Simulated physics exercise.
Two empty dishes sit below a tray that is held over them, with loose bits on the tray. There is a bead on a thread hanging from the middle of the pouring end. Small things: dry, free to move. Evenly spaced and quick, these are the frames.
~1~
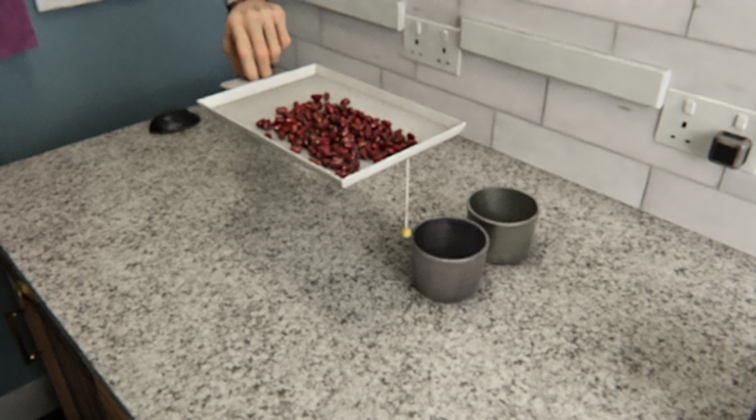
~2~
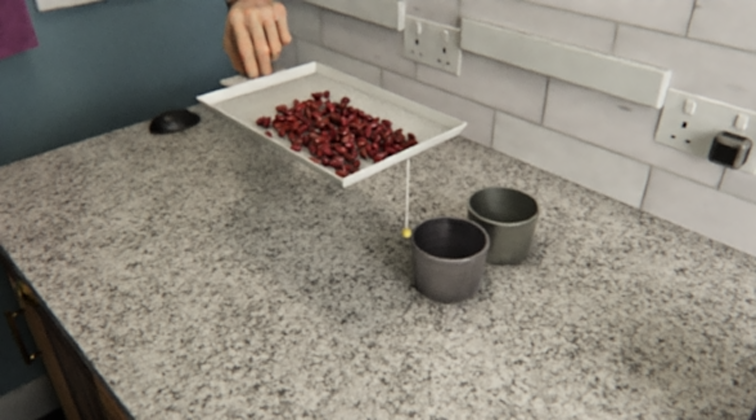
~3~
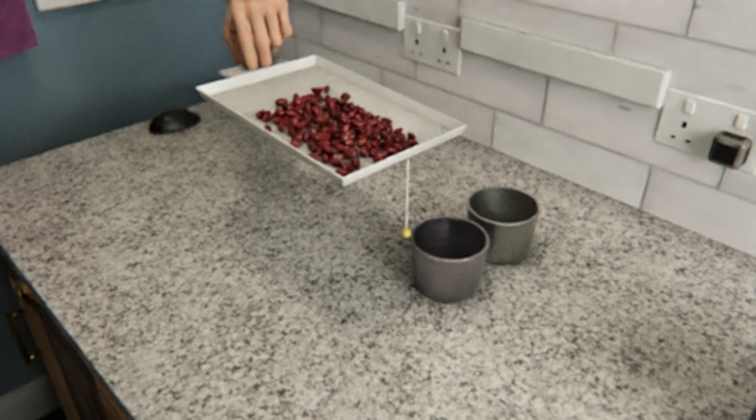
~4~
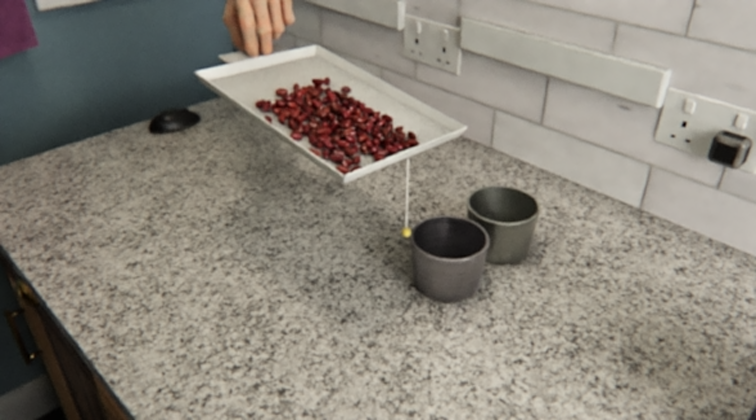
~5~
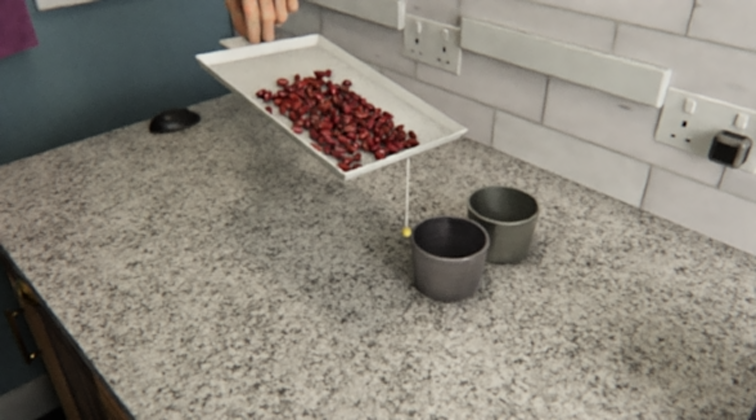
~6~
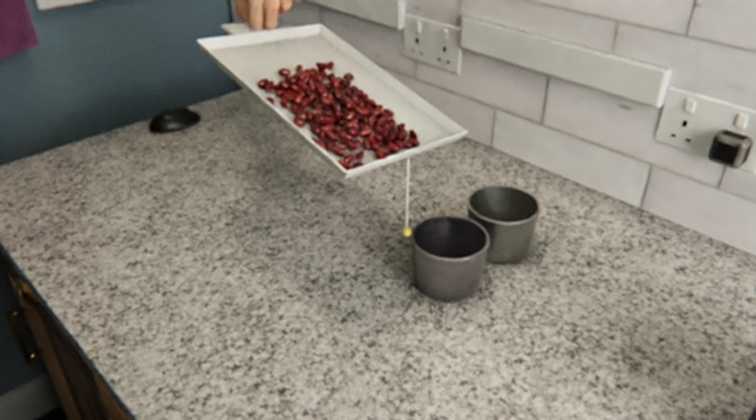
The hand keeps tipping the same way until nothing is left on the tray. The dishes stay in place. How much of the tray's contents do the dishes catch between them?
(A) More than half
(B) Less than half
Option A: More than half.
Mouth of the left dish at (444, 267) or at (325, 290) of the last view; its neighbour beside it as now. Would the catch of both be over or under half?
Short of half, then Short of half.
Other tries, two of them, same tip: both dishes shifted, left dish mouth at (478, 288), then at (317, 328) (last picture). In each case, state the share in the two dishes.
You'd get near 0 per cent and afterwards near 0 per cent.
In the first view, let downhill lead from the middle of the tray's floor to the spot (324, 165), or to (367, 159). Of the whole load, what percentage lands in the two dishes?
About 0 % and 10 %.
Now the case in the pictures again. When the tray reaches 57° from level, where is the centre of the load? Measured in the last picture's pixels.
Centre estimate: (415, 119).
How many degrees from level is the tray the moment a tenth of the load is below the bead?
About 70 degrees.
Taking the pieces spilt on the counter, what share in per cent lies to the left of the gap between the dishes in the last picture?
Roughly 70 percent.
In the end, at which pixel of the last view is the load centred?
Close to (454, 268) in the last picture.
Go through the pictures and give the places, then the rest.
The first frame shows corners of the pouring end at (343, 176) and (459, 123), level; middle of the load at (330, 130), kidney beans; left dish at (477, 272); right dish at (530, 236); bead on its thread at (406, 233).
The second frame shows corners of the pouring end at (343, 176) and (460, 123), level; middle of the load at (331, 129).
The third frame shows corners of the pouring end at (344, 174) and (460, 125), tipped barely, lowest at the right corner; middle of the load at (331, 125).
The fourth frame shows corners of the pouring end at (345, 172) and (460, 126), tipped a little, lowest at the right corner; middle of the load at (331, 119).
The fifth frame shows corners of the pouring end at (346, 170) and (461, 128), tipped a little, lowest at the right corner; middle of the load at (332, 114).
The sixth frame shows corners of the pouring end at (348, 168) and (461, 130), tipped clearly, lowest at the right corner; middle of the load at (334, 108); left dish at (477, 271); right dish at (530, 235).
Soon after the last picture, tray tipped steeply; nearly all on the tray; a stray few outside both; a small part in the air.
A little later, tray tipped right over; a small part on the tray; about half in the left dish; a stray few in the right dish; about a quarter outside both; about a quarter in the air.
Later still, tray tipped past a quarter turn; about two thirds in the left dish; a small part in the right dish; about a third outside both.
At rest, tray tipped past a quarter turn; about two thirds in the left dish; a small part in the right dish; about a third outside both.
